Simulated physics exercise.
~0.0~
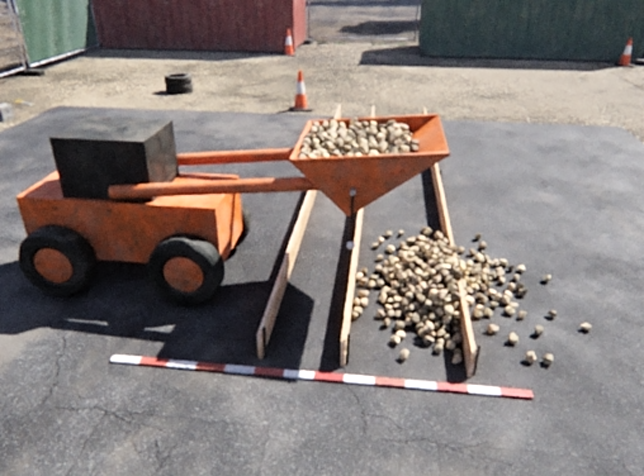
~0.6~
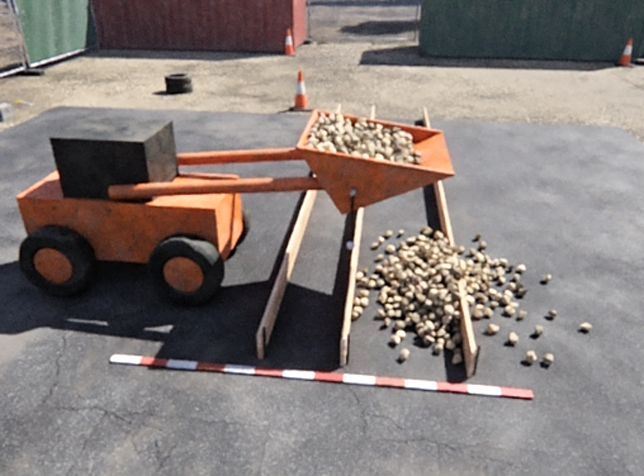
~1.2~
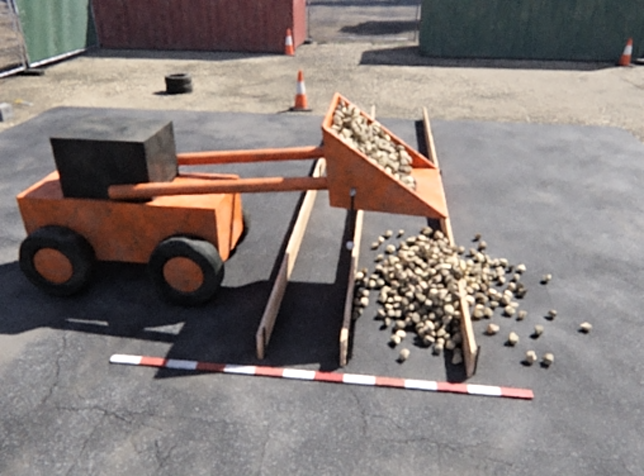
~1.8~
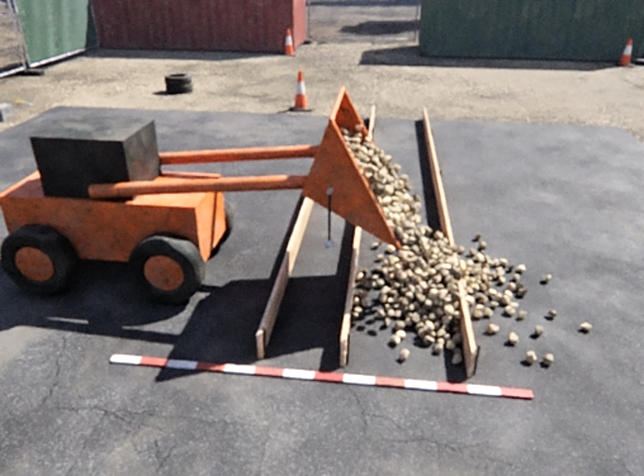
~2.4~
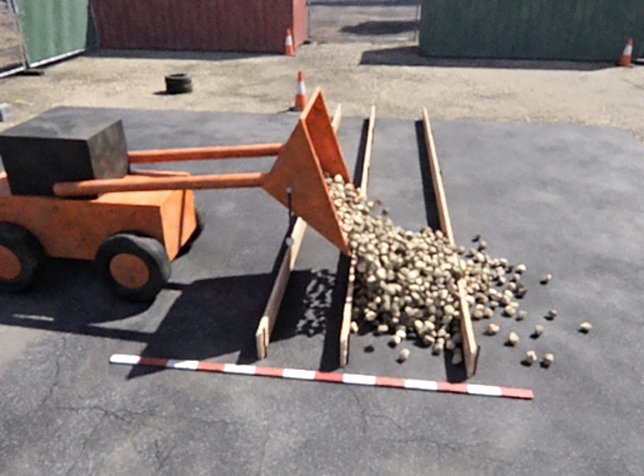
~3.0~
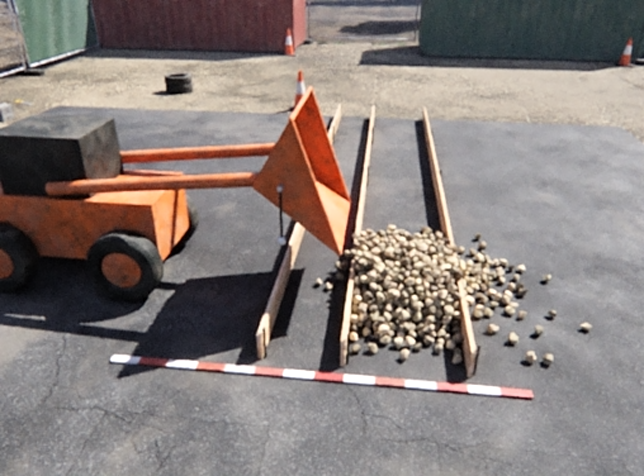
The clip opens on an orange loader with a black block on top, holding a bucket full of pale stones above wooden boards set on dark ground, where a loose heap already lies. A red and white striped rod stretches across the front. The bucket tips forward to the right, slowly at first, with its load still inside. As it steepens, stones pour over the lip onto the heap, and the machine backs away to the left. The last ones slide out, leaving the bucket steeply tilted and empty beside a larger pile, mostly between the middle and right boards, with some stones scattered beyond.
